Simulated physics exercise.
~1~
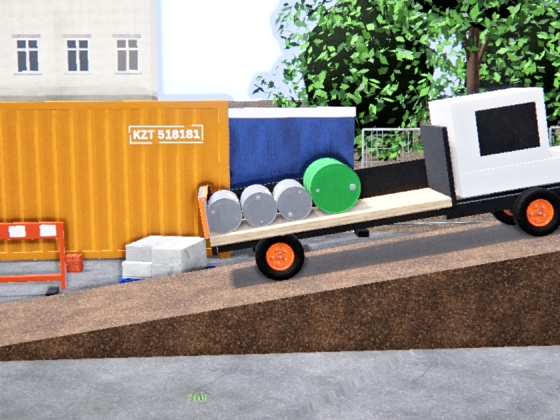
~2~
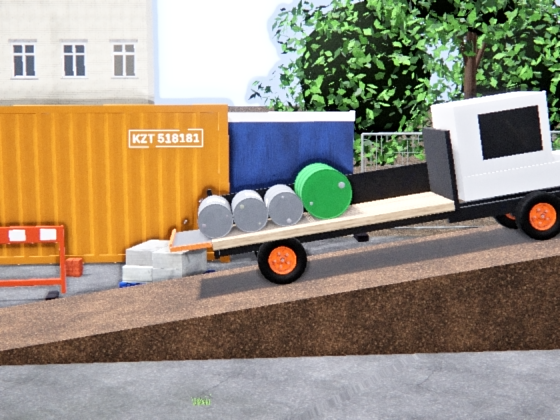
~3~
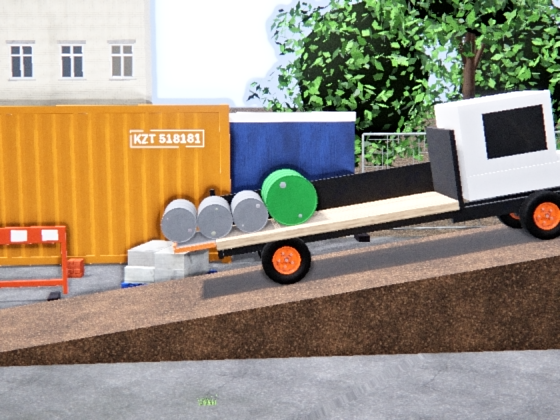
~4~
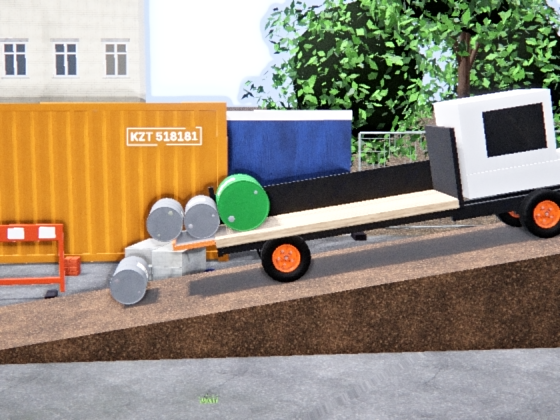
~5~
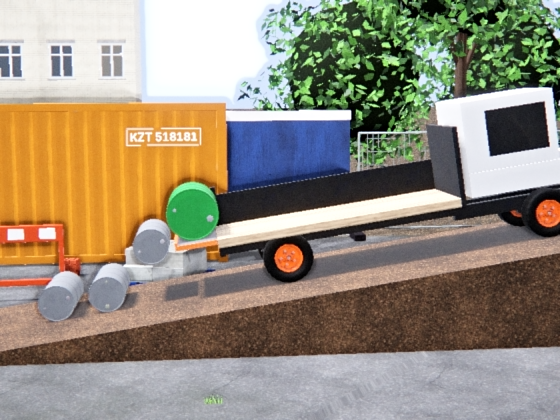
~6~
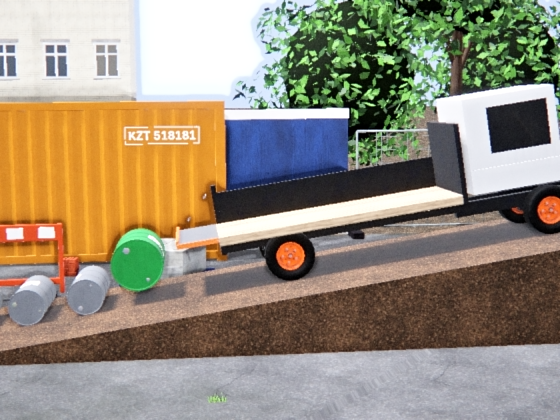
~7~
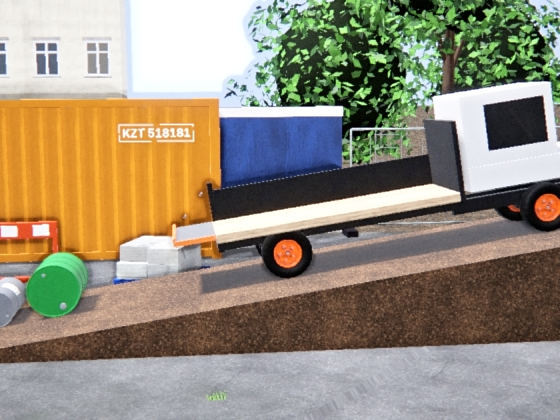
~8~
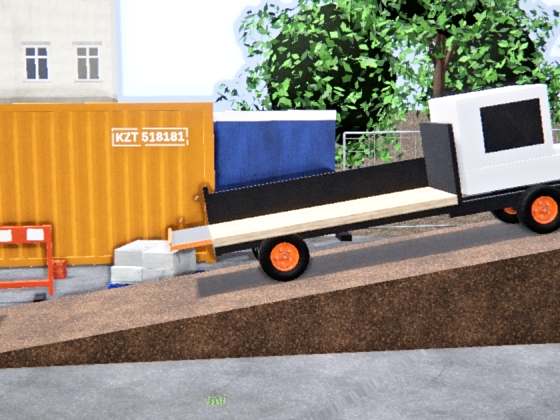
A sloping truck's tailgate drops and three gray drums and a green one roll off left.
